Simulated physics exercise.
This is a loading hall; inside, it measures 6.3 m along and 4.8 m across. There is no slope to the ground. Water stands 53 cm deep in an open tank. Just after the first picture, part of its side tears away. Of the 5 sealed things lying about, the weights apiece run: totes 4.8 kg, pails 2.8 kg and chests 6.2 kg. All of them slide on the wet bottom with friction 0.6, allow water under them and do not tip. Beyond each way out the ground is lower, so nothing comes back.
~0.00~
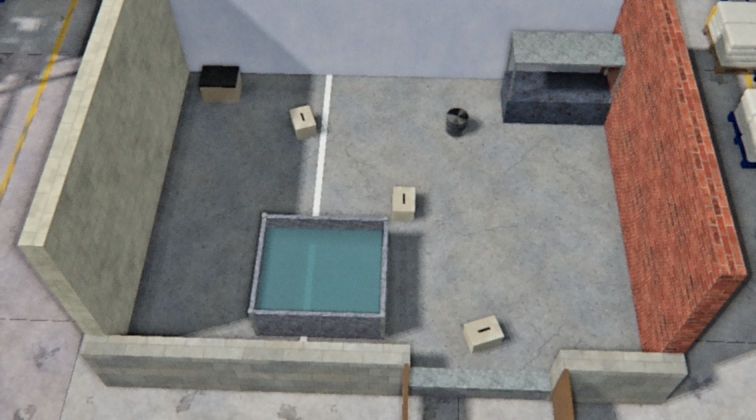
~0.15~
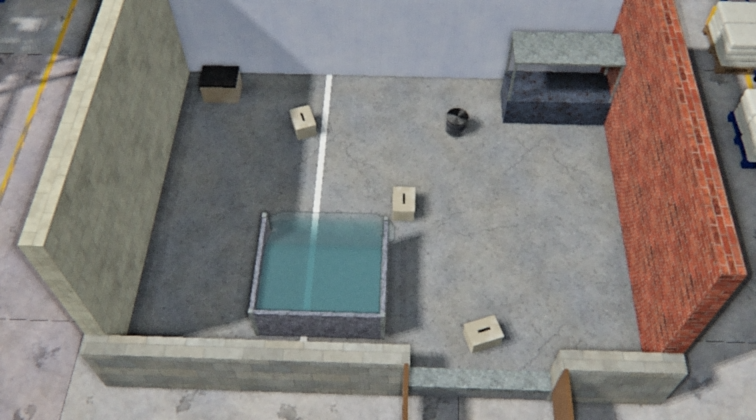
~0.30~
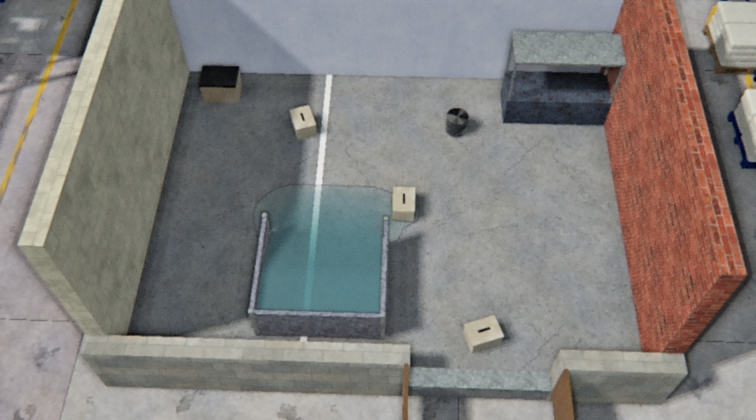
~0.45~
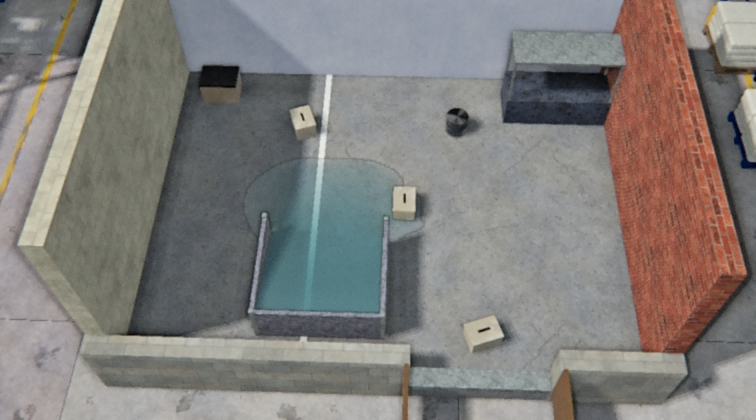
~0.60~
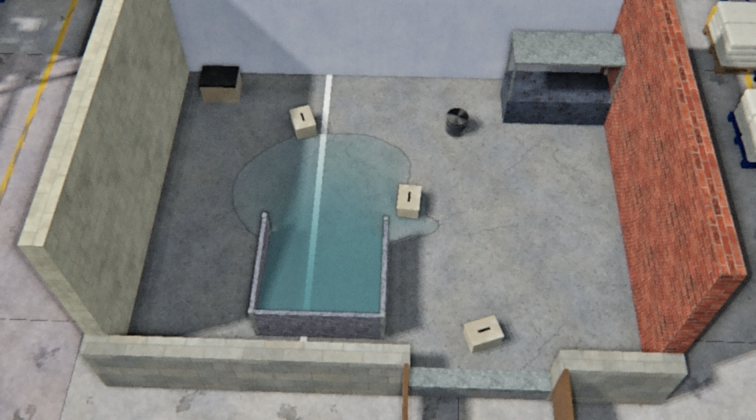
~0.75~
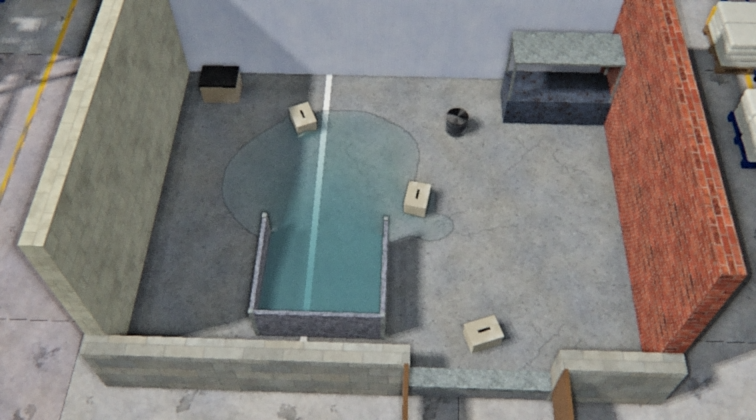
Water fills a grey-rimmed open tank in a walled grey-floored hall, seen from high above by a still camera, with a pale wall at left and red brick at right. Beige boxes, a dark-topped box at upper left, a dark round bin and a grey shelter at upper right stand around it. The tank's far side gives way, a clear blue-green sheet spreads across the floor, and first the middle box, then the upper one, shifts slightly.
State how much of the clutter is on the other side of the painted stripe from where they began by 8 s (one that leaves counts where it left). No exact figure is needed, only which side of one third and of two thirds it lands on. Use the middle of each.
It lands below one third.
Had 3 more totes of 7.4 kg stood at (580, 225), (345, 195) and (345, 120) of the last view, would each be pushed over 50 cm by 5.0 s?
First does not reach it, second exceeds it, third exceeds it.
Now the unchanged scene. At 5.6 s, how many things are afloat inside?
My tally comes to 3.
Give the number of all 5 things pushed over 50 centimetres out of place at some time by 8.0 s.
My count gives 4.
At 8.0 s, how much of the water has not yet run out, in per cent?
Remaining: Approx. 100 per cent.
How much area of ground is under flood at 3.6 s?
Wet area: Approx. 17 m2.
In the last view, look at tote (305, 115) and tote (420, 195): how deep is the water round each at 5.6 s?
Depth approx. 6 cm / 3 cm.
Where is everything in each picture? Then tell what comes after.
A tote at (404, 199) rests on the ground; a tote at (303, 117), on the bottom; 1.9 m2 under water; 0 of 5 have shifted, in the first picture.
A tote at (404, 199), on the bottom; a tote at (303, 117), on the bottom; 2.7 m2 under water; 0 of 5 have shifted, in the second picture.
A tote at (404, 199) rests on the ground; a tote at (303, 117), on the bottom; 3.6 m2 under water; 0 of 5 have shifted, in the third picture.
A tote at (404, 199) rests on the ground; a tote at (303, 117) rests on the ground; 4.7 m2 under water; 0 of 5 have shifted, in the fourth picture.
A tote at (409, 197), on the bottom, 8 cm from its start; a tote at (303, 117) rests on the ground; 5.9 m2 under water; 1 of 5 have shifted, in the fifth picture.
A tote at (418, 194) rests on the ground, 20 cm from its start; a tote at (303, 114), on the bottom, 5 cm from its start; 7.2 m2 under water; 2 of 5 have shifted, in the sixth picture.
After 1.6 s 0 of 5 are over the mark; 1 afloat.
After 3.6 s 0 of 5 are over the mark; 3 afloat.
After 5.6 s 0 of 5 are over the mark; 3 afloat.
After 8.0 s 0 of 5 are over the mark; 1 afloat.
